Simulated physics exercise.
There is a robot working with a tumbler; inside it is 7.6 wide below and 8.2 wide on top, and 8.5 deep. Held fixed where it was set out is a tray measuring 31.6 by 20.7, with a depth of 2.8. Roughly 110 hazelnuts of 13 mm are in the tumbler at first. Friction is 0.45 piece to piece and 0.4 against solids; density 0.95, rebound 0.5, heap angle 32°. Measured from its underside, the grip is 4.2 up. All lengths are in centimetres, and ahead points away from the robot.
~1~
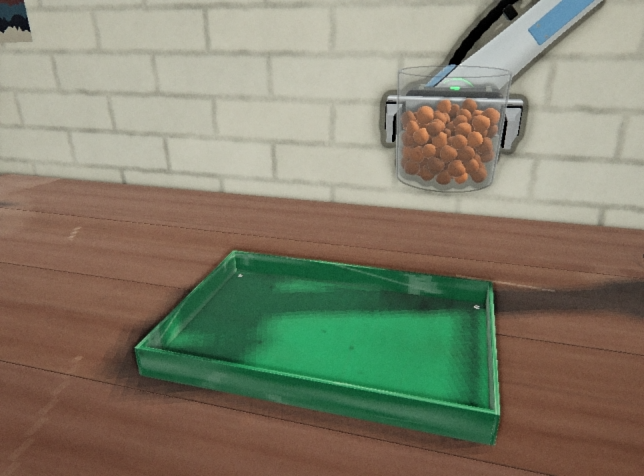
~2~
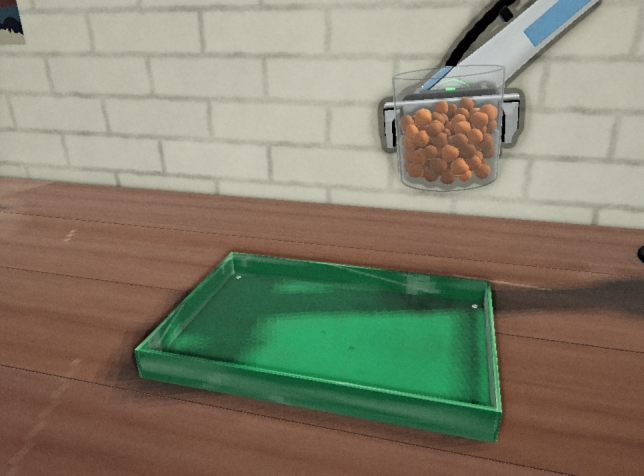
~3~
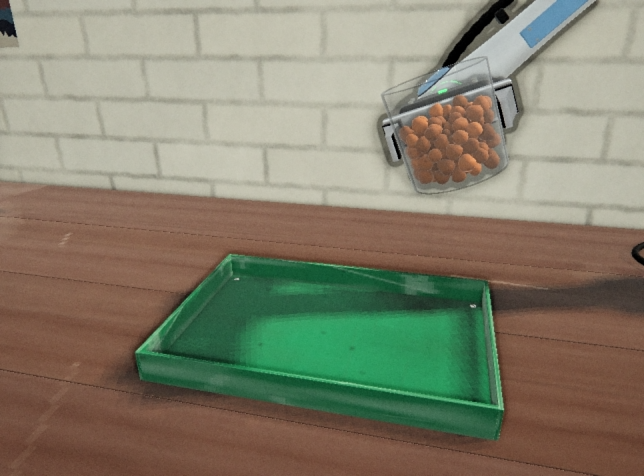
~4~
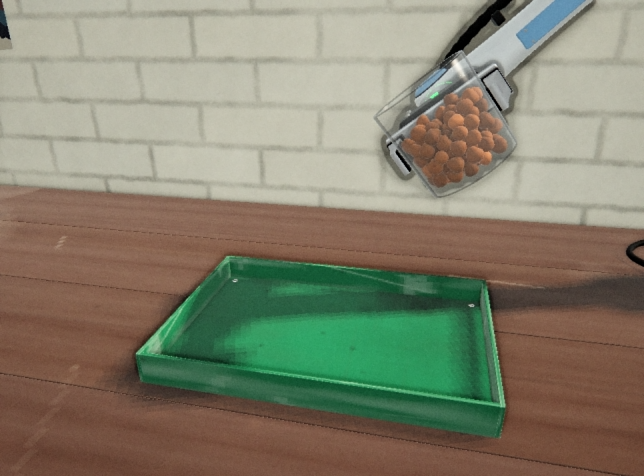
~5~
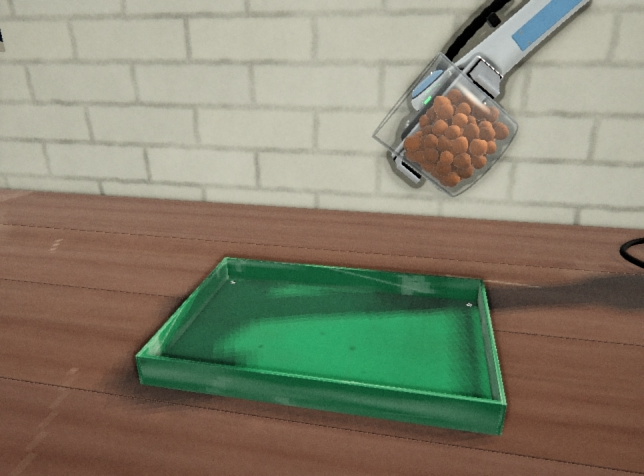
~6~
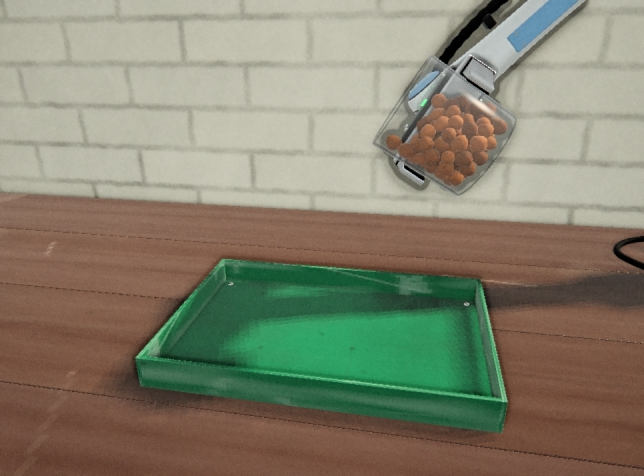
The clip shows a robot arm holding a clear tumbler of brown hazelnuts above a green tray on a wooden table, then steadily tilting it toward the left as the nuts shift inside toward the rim.
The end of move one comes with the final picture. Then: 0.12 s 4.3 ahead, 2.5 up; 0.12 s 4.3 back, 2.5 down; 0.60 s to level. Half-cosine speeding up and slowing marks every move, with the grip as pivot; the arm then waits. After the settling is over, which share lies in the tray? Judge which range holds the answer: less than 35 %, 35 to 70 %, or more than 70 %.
The range is less than 35 %.
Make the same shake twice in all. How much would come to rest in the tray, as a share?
Near 45 per cent.
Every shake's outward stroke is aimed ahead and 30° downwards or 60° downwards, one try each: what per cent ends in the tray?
It comes to around 5 per cent on the first try and around 0 per cent on the second.
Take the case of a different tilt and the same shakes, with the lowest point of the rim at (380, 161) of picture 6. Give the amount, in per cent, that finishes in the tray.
Roughly 75 per cent.
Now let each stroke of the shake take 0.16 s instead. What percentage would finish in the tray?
It would be some 5 %.
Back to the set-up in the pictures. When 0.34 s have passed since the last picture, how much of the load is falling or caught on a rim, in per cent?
Roughly 24 per cent.
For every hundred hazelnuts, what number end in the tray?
Estimate: Roughly 30 %.
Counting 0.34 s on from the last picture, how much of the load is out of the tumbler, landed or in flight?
Near 30 per cent so far.
Then, 0.34 s later, tilted 54° forward, highest piece 23 above the table; 81 in the tumbler, 4 in the tray, 27 in flight or on a rim.
Then, 0.67 s later, tilted 11° forward, highest piece 26 above the table; 80 in the tumbler, 31 in the tray, 1 on the table or floor.
Then, 1.04 s later, level, highest piece 25 above the table; 80 in the tumbler, 31 in the tray, 1 on the table or floor.
Then, 2.09 s later, level, highest piece 25 above the table; 80 in the tumbler, 31 in the tray, 1 on the table or floor.
At rest, 80 in the tumbler, 31 in the tray, 1 on the table or floor. That is 28 % in the tray.
